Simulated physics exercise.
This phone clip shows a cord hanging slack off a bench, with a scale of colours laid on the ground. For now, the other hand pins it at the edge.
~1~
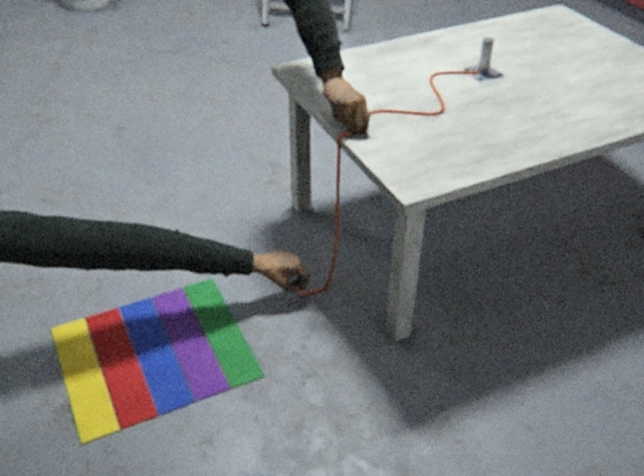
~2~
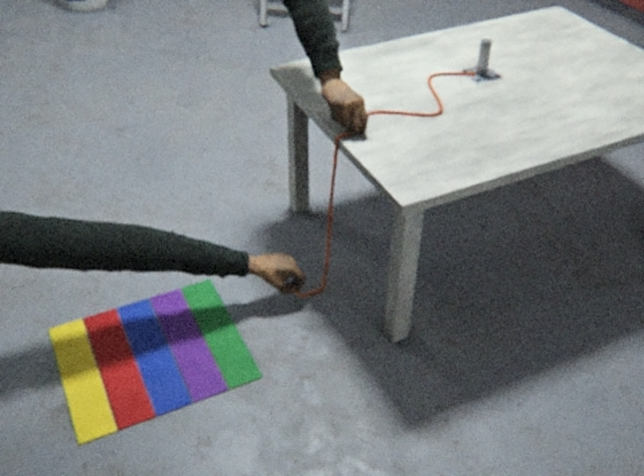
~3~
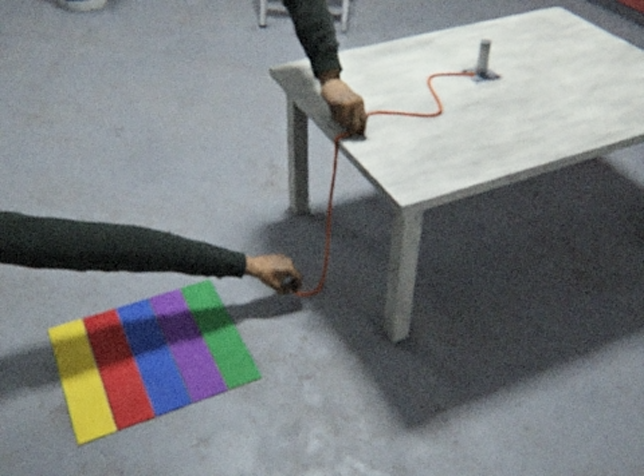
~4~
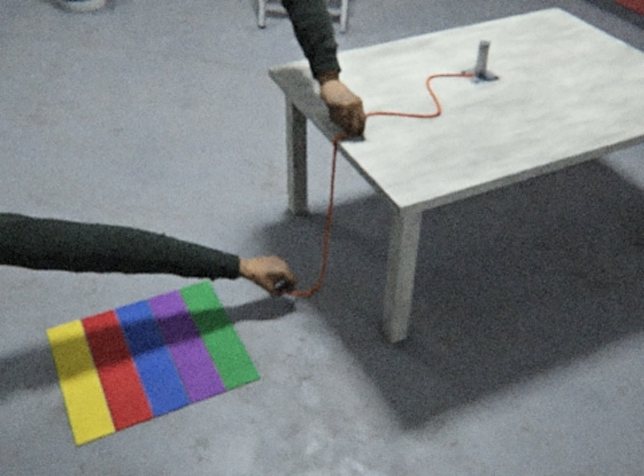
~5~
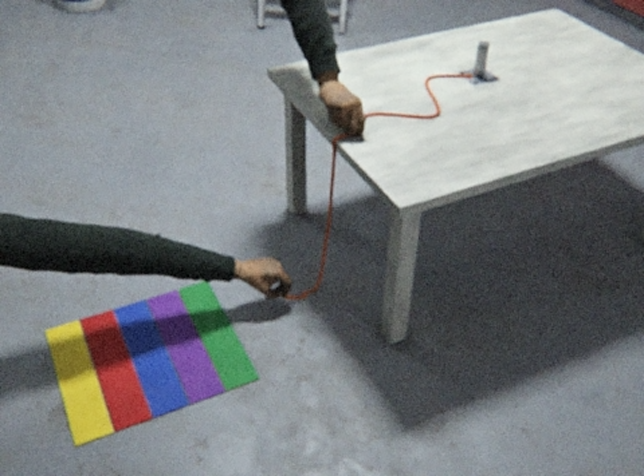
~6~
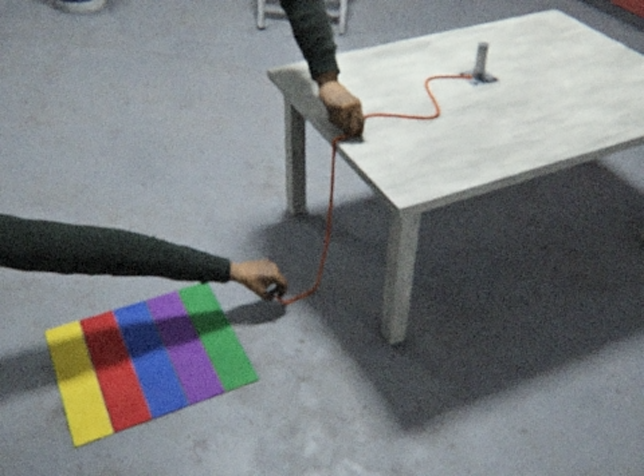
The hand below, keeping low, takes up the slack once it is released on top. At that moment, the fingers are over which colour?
Over the red one.
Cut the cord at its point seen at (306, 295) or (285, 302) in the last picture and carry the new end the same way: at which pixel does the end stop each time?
The pixels are (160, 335) and (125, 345), in that order.
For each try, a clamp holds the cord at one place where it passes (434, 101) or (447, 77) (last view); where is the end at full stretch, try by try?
First try near (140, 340), second near (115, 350).
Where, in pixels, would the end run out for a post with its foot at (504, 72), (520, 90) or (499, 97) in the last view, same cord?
First (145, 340), then (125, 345), and last (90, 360).
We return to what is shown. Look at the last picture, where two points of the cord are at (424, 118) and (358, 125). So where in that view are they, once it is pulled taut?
End: (373, 119) and then (313, 155).
Early on, end near (166, 332); over purple.
Midway, end near (128, 345); over blue.
At the end of the slack, end near (104, 353); over red. Over red.
